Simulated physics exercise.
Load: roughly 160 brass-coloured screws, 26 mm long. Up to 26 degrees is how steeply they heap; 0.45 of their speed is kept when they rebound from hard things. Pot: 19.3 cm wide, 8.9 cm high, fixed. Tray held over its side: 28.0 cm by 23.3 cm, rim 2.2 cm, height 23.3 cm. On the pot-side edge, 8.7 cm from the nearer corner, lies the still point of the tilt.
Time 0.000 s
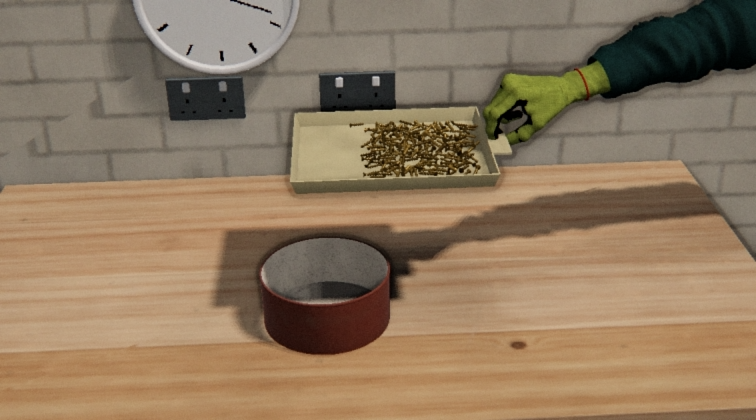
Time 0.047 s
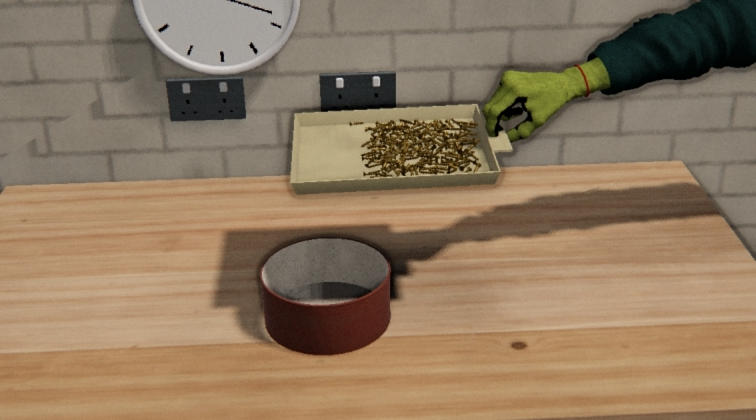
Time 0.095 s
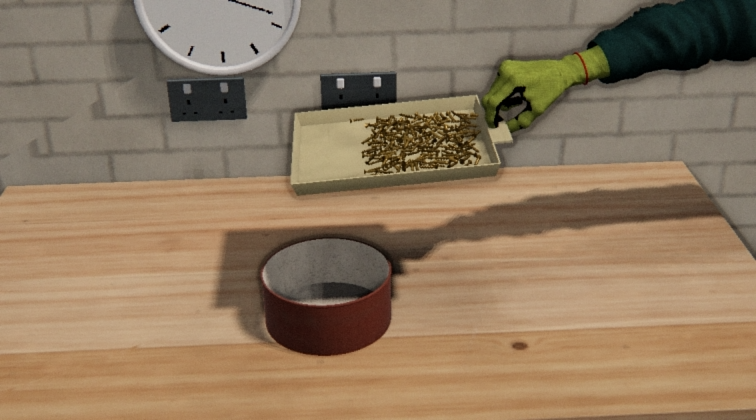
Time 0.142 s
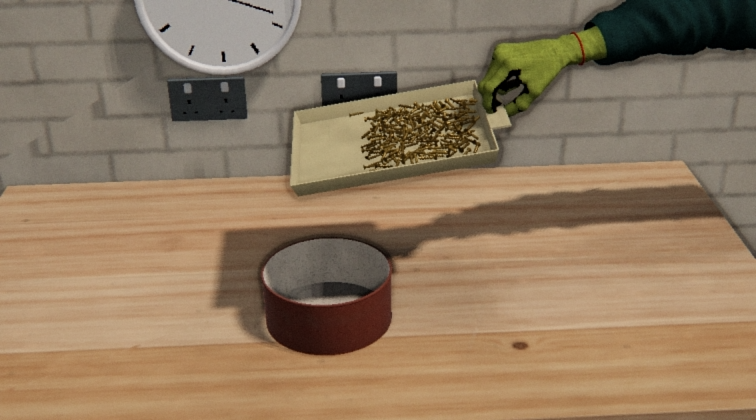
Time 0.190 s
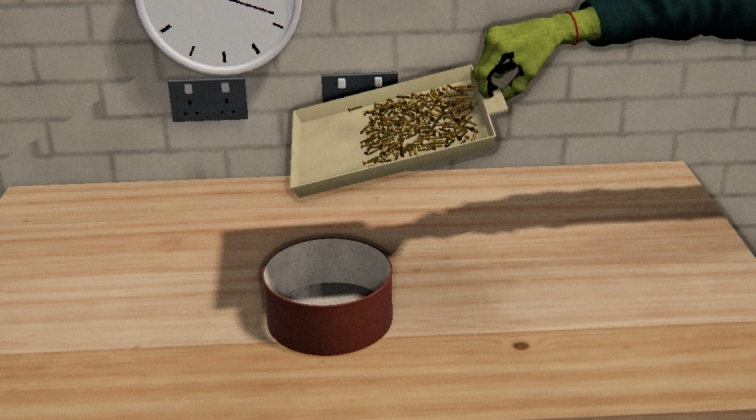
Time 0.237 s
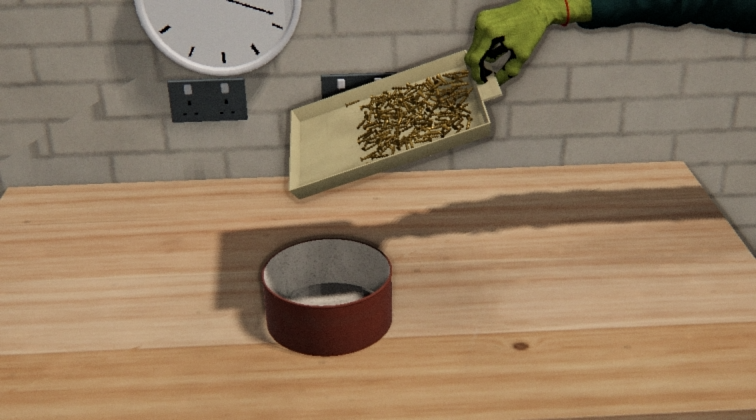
A green-gloved hand raises the right side of a tray of brass-coloured screws, tilting it leftward.
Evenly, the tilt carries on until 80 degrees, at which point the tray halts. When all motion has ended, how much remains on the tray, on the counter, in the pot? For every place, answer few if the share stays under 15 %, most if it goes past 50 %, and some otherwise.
Shares - left on the tray: Few; counter: Most; pot: Some.
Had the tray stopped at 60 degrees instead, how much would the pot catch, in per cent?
20 %.
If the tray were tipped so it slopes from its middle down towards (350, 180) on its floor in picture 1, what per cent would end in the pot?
Roughly 90 percent of them.
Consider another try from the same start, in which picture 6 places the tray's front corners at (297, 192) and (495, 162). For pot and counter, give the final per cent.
Pot 90 % / counter 0 %.
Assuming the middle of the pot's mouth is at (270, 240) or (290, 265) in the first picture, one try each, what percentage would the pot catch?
Near 35 and 60 percent, one try each.
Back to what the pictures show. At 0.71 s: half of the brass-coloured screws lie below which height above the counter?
I'd put it near 24 cm.
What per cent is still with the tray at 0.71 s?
Value: About 80%.
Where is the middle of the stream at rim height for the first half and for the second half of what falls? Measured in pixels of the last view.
It passes about (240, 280) first and (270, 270) afterwards.
After 0.52 s, tilt 49 degrees; the tray holds 100 %, the pot 0 %.
After 0.71 s, tilt 70 degrees; the tray holds 80 %, the pot 0 %.
After 1.02 s, tilt 80 degrees; the tray holds 10 %, the pot 15 %.
In the end, at 2.3 s, tray 5 %, counter 70 %, pot 25 %.
